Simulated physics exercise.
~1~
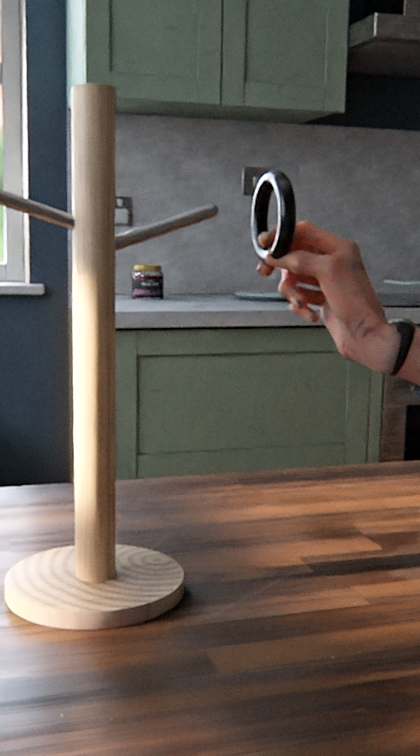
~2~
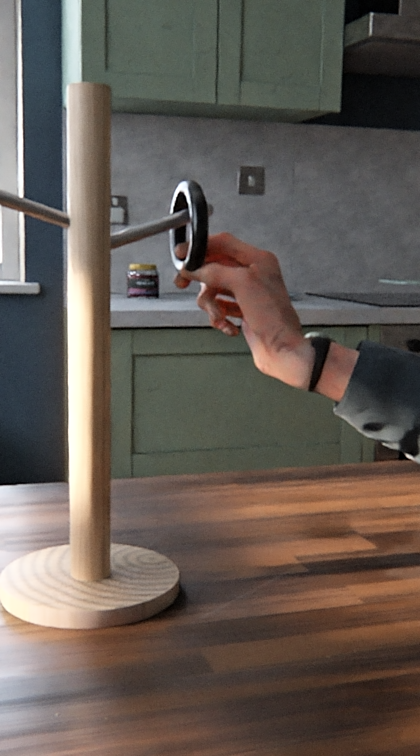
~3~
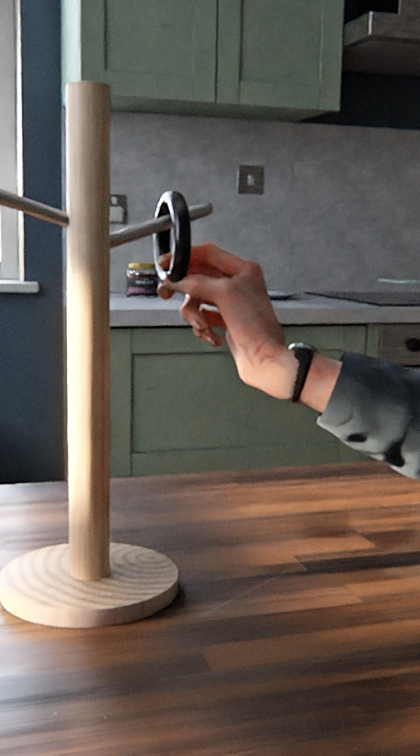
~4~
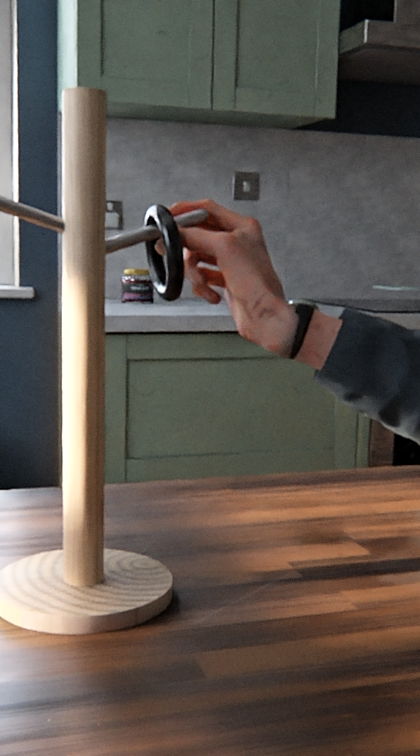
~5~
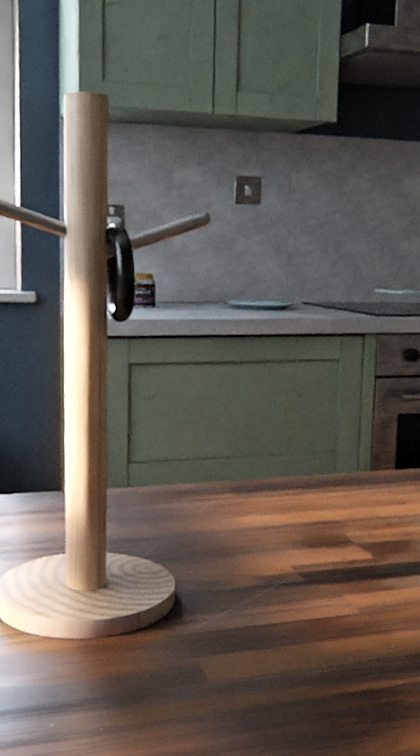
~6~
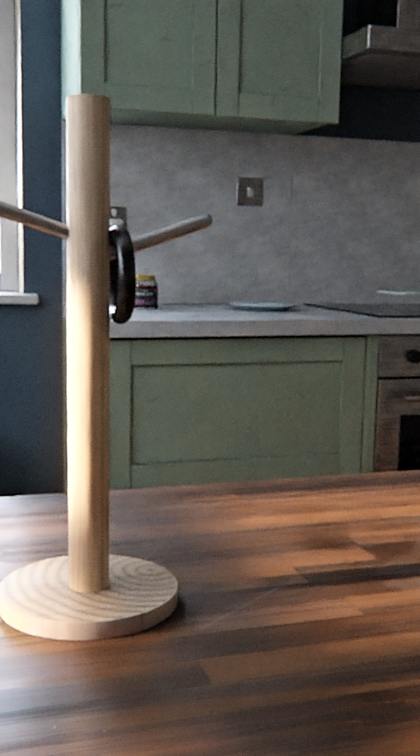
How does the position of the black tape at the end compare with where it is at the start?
At the start the black tape is held in the air to the right of the peg, clear of the stand. At the end it is further left and a little lower, hanging on the right-hand peg close to the upright post.
